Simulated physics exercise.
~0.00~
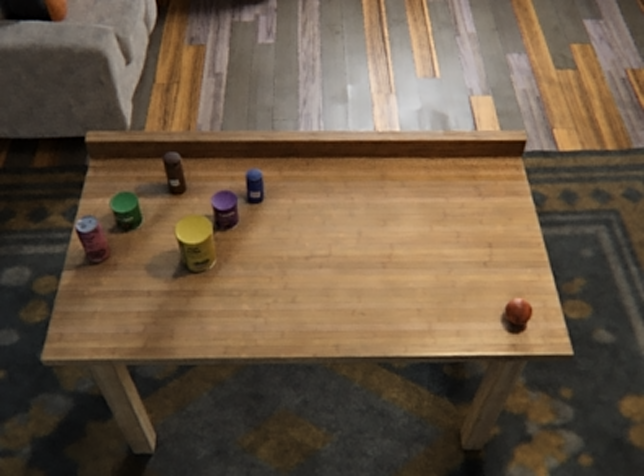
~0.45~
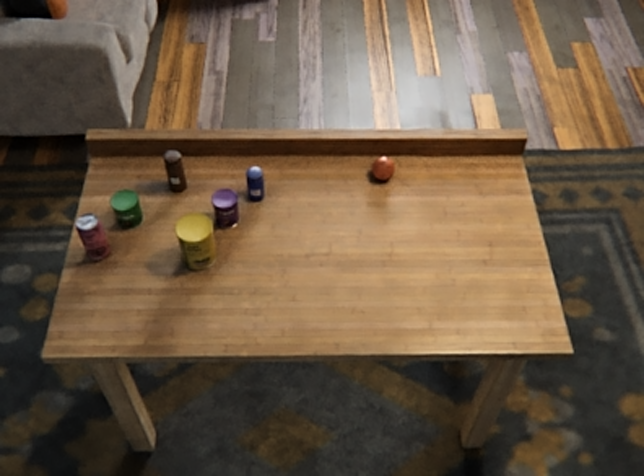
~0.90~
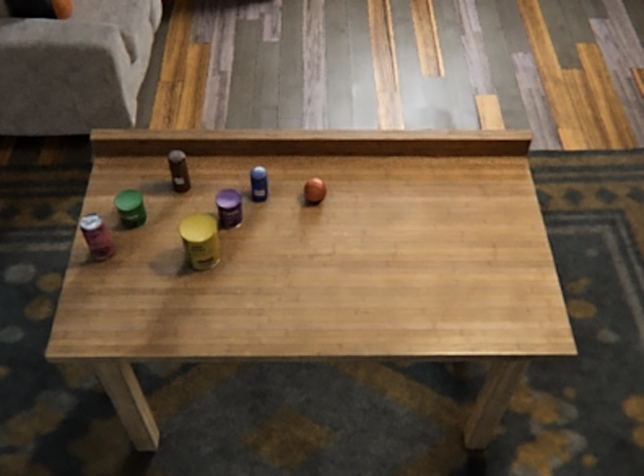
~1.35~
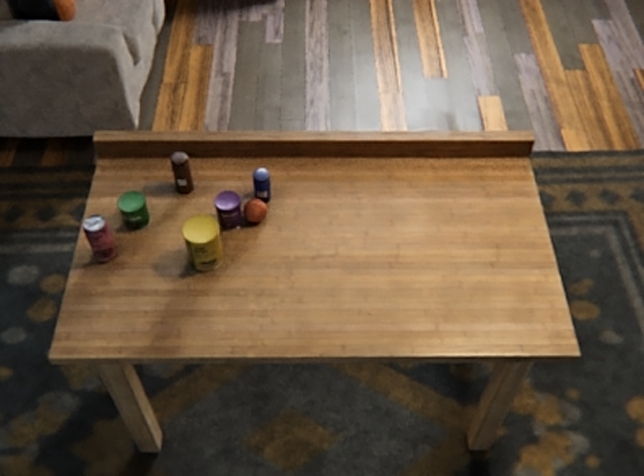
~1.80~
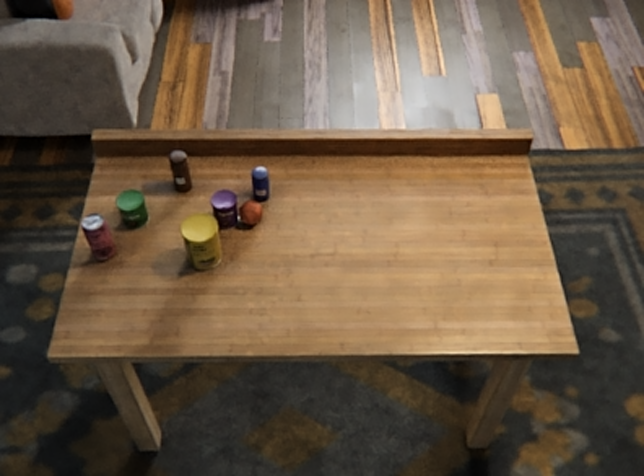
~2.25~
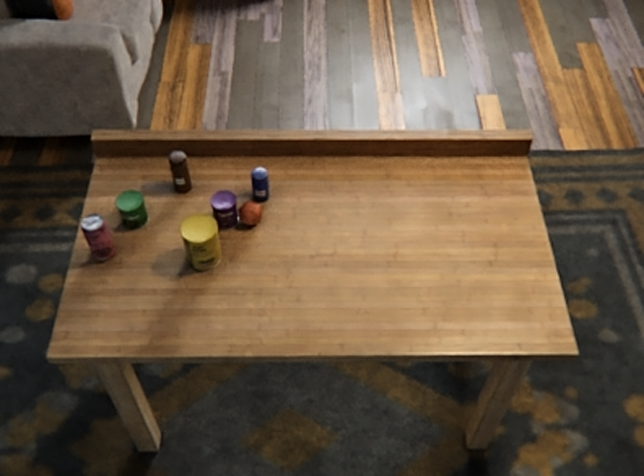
To begin with, a reddish-orange ball is near the right front corner of a wooden table, while pink, green, brown, yellow, purple and blue containers stand grouped on the left. The ball travels up and to the left, reaching the raised rail along the far edge. It then comes away from the rail, heading left and slightly toward the front, toward the containers. It slows beside the purple tin, just below the blue shaker, and shifts barely any further. At the end the ball rests there, and every container is still upright.
